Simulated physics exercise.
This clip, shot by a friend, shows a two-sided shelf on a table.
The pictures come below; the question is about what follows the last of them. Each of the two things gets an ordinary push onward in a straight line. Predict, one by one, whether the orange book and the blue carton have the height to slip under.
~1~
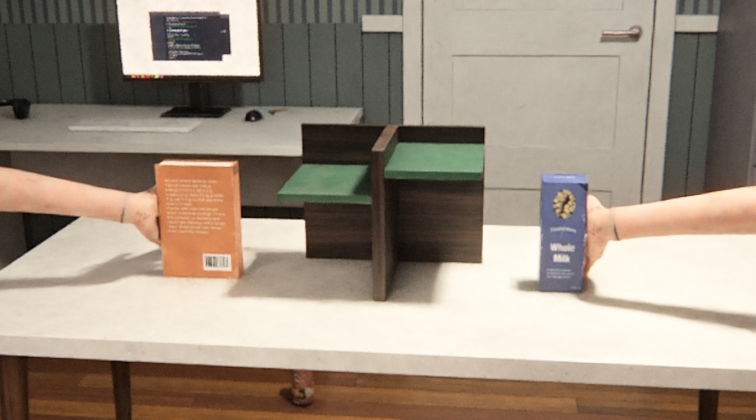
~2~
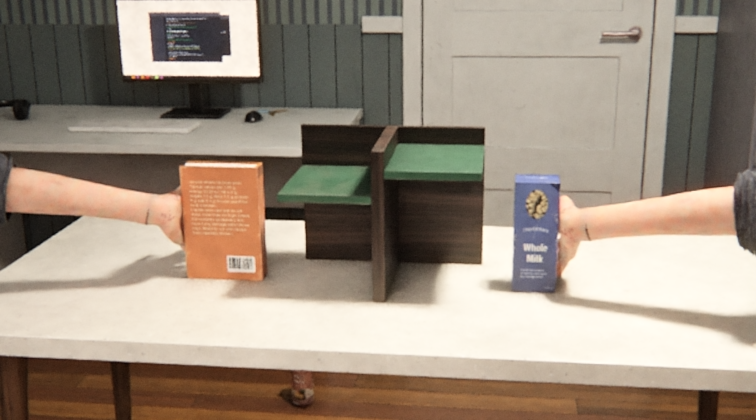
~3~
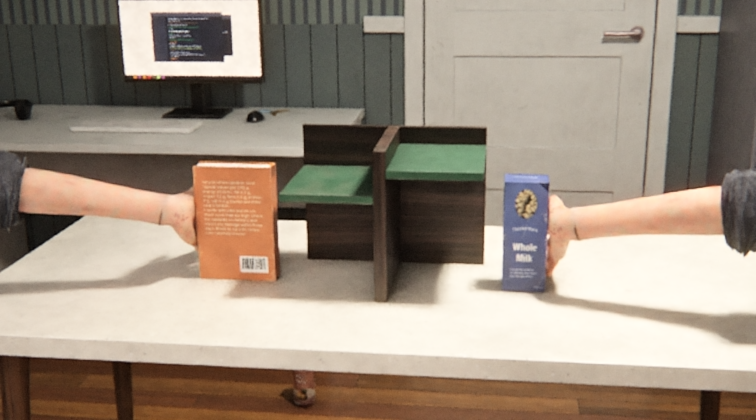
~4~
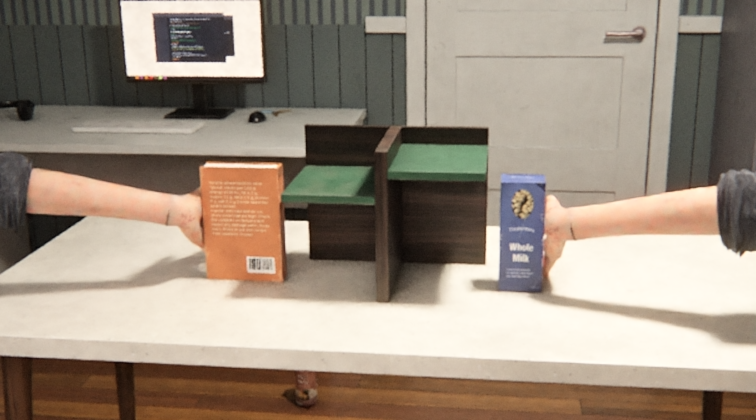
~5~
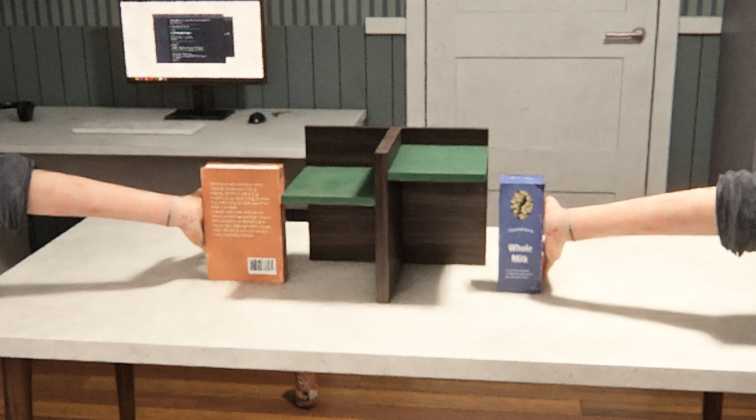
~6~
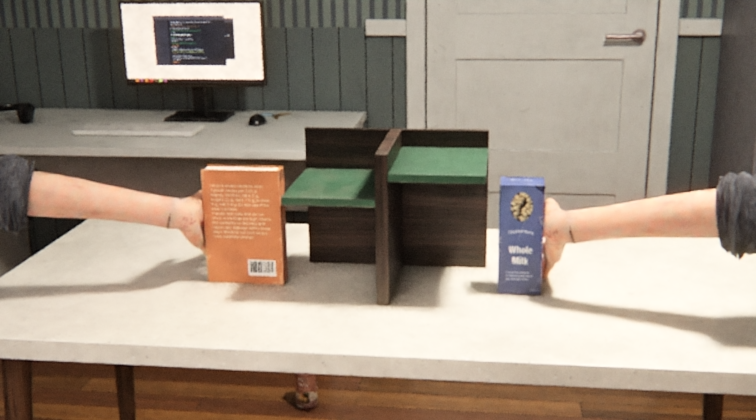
My call: The orange book is held back, the blue carton slips under.
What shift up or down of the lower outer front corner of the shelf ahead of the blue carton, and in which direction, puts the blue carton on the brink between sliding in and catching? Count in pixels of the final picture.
Shift: 12 px, direction down.
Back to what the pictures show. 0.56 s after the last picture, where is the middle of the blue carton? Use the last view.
Around (470, 235).
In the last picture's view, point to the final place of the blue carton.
The middle ends up near (460, 234).
Then, 0.24 s on from there, orange book sliding up to the opening near (255, 225); blue carton sliding up to the opening near (510, 236).
Then, 0.40 s on from there, orange book stopped at the opening near (257, 225); blue carton part of the way in near (490, 235).
Then, 0.56 s on from there, orange book stopped at the opening near (257, 225); blue carton part of the way in near (470, 235).
In the end, the orange book is too tall, near (257, 225); the blue carton clears the shelf, near (460, 234).
